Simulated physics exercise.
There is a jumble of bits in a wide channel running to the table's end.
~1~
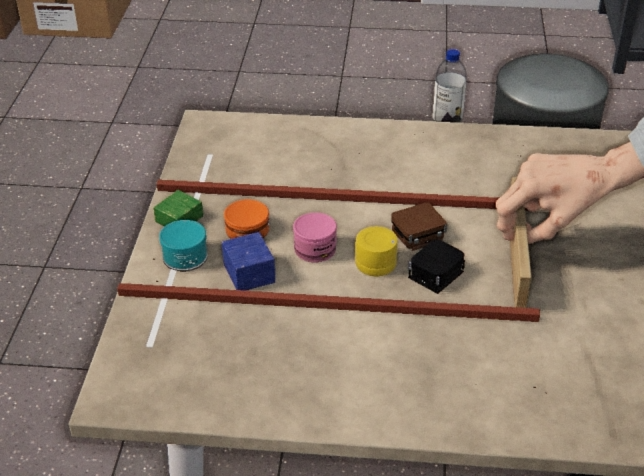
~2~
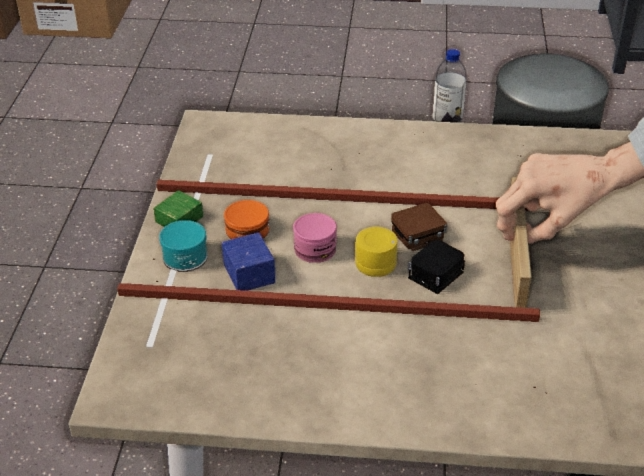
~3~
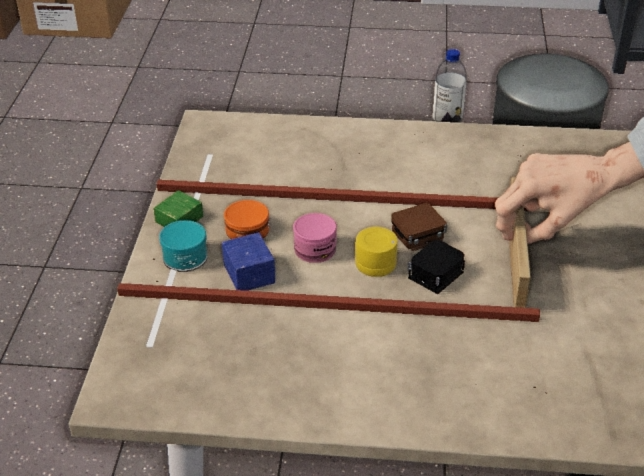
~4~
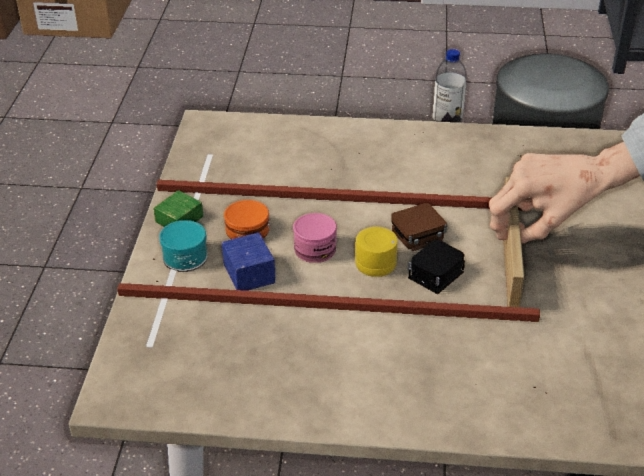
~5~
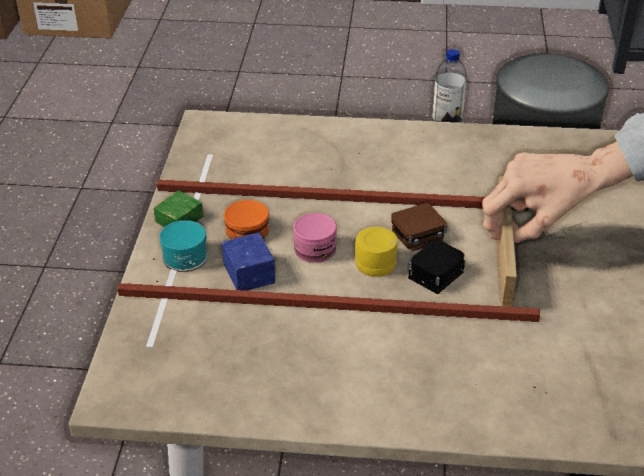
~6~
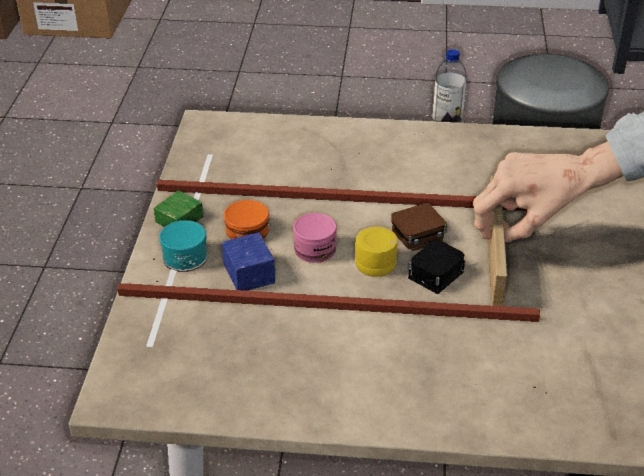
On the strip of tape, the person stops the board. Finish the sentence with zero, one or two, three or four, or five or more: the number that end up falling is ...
The number that end up falling is five or more.
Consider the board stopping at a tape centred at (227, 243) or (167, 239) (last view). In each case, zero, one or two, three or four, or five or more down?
One or two, then 5 or more.
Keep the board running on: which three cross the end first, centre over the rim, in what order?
Green block, orange tub, pink tub.
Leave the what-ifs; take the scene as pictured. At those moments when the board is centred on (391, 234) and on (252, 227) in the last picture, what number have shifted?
Counts: 4, 8.
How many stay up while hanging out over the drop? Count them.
The total comes out at 0.
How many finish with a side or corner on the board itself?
At rest, 3 are in contact.
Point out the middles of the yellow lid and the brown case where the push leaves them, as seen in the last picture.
Around (162, 229) and around (170, 207).
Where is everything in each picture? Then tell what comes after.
The first frame shows green block (179, 212); turquoise pot (184, 246); orange tub (247, 221); board (519, 242); tape (183, 240).
The second frame shows turquoise pot (184, 246); pink tub (315, 238).
The third frame shows orange tub (247, 222); yellow lid (376, 251).
The fourth frame shows green block (179, 212); blue block (249, 263).
The fifth frame shows turquoise pot (184, 246); black case (437, 267).
The sixth frame shows green block (179, 212); turquoise pot (184, 246); orange tub (247, 222); board (496, 240); tape (183, 240).
Soon after, none off yet; green block at rest near (179, 212); turquoise pot at rest near (184, 246); orange tub moving near (241, 219).
By the end, the number that fall off is five or more; fallen, pink tub, blue block, orange tub, turquoise pot and green block.
